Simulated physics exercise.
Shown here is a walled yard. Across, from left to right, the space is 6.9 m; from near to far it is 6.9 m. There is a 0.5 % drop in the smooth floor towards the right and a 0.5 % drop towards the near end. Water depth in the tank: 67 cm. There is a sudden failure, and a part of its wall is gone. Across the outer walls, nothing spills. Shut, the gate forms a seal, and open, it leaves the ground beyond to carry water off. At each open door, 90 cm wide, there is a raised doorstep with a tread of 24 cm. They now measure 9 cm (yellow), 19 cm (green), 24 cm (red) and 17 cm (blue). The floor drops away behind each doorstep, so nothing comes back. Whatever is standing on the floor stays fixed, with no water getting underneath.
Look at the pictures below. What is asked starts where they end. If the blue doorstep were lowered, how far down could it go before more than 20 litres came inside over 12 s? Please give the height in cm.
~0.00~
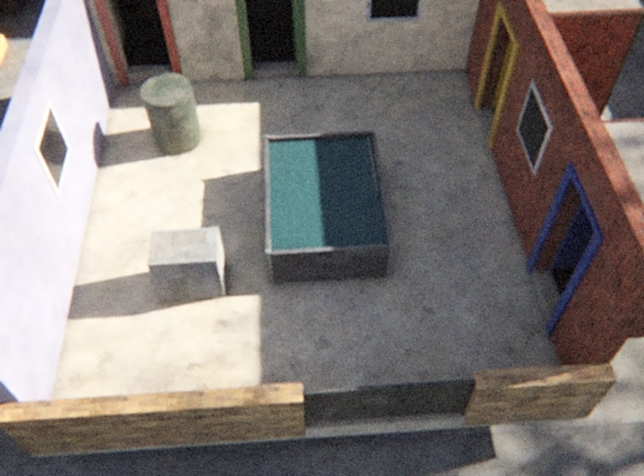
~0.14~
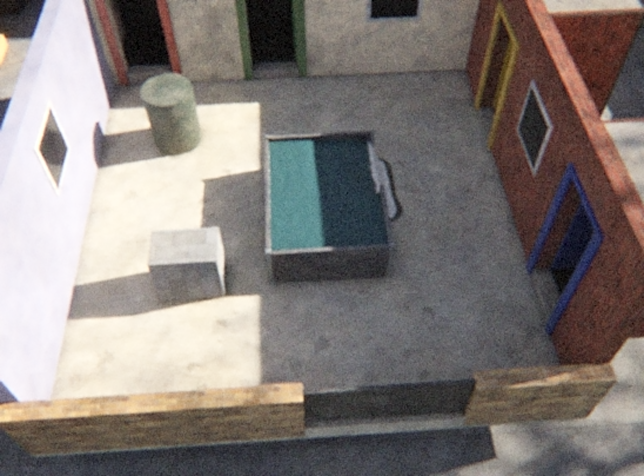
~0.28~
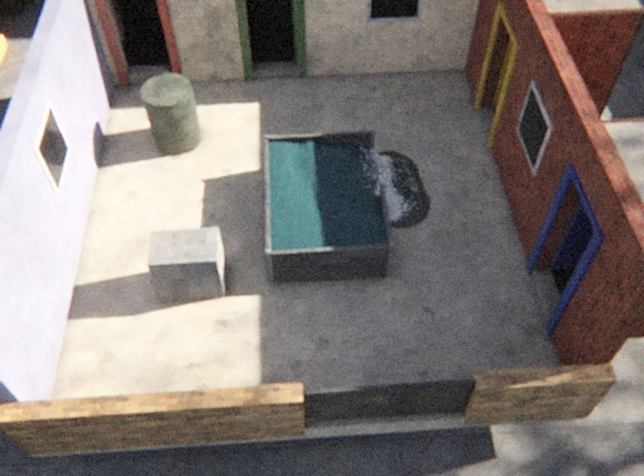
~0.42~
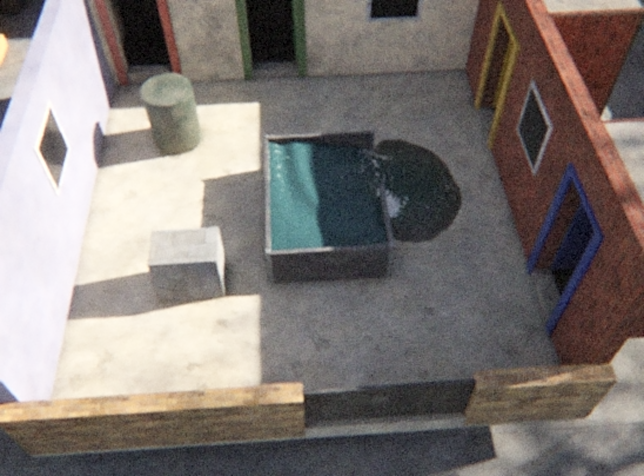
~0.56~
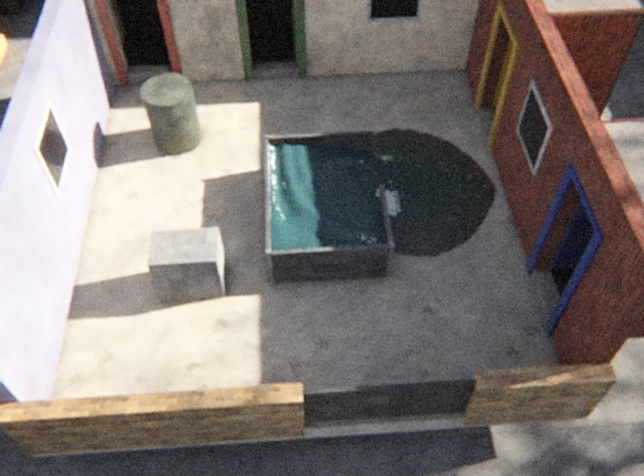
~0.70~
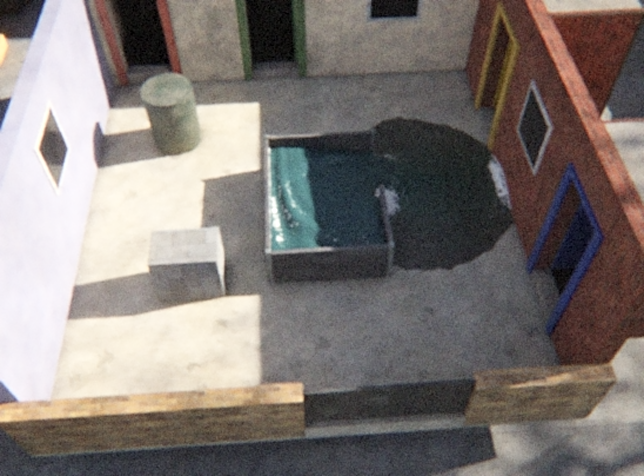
Down to about 5.5 cm.
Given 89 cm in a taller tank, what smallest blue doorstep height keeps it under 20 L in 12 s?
About 7.5 cm.
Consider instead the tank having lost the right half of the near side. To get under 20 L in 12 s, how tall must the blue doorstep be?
That way, roughly 11.5 cm.
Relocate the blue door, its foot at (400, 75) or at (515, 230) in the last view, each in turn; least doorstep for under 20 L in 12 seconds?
Around 12.5 and 21 cm respectively.
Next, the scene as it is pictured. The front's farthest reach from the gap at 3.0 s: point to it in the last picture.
(566, 393).
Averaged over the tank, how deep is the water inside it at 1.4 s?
Averaged depth comes out at about 45 cm.
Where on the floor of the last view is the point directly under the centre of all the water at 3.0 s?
The water is centred near (402, 197).
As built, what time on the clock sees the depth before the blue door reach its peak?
1.8 s.
After 1.4 s water covers 15 % of the floor, deepest (41 cm) near (489, 185); 6 cm at the blue door, 0 litres in over its 17 cm doorstep.
After 3.0 s water covers 35 % of the floor, deepest (33 cm) near (467, 82); 9 cm at the blue door, 0 litres in over its 17 cm doorstep.
After 12.0 s water covers 100 % of the floor, deepest (10 cm) near (228, 415); 6 cm at the blue door, 0 litres in over its 17 cm doorstep.
At the blue door as built, the water arrived by 1.4 s and peaked near 10 cm at 1.8 s.
With a doorstep of 4 cm, 37 litres would have come in within the 12 s; with 6.5 cm, 10 litres. So under 20 litres takes about 5.5 cm.
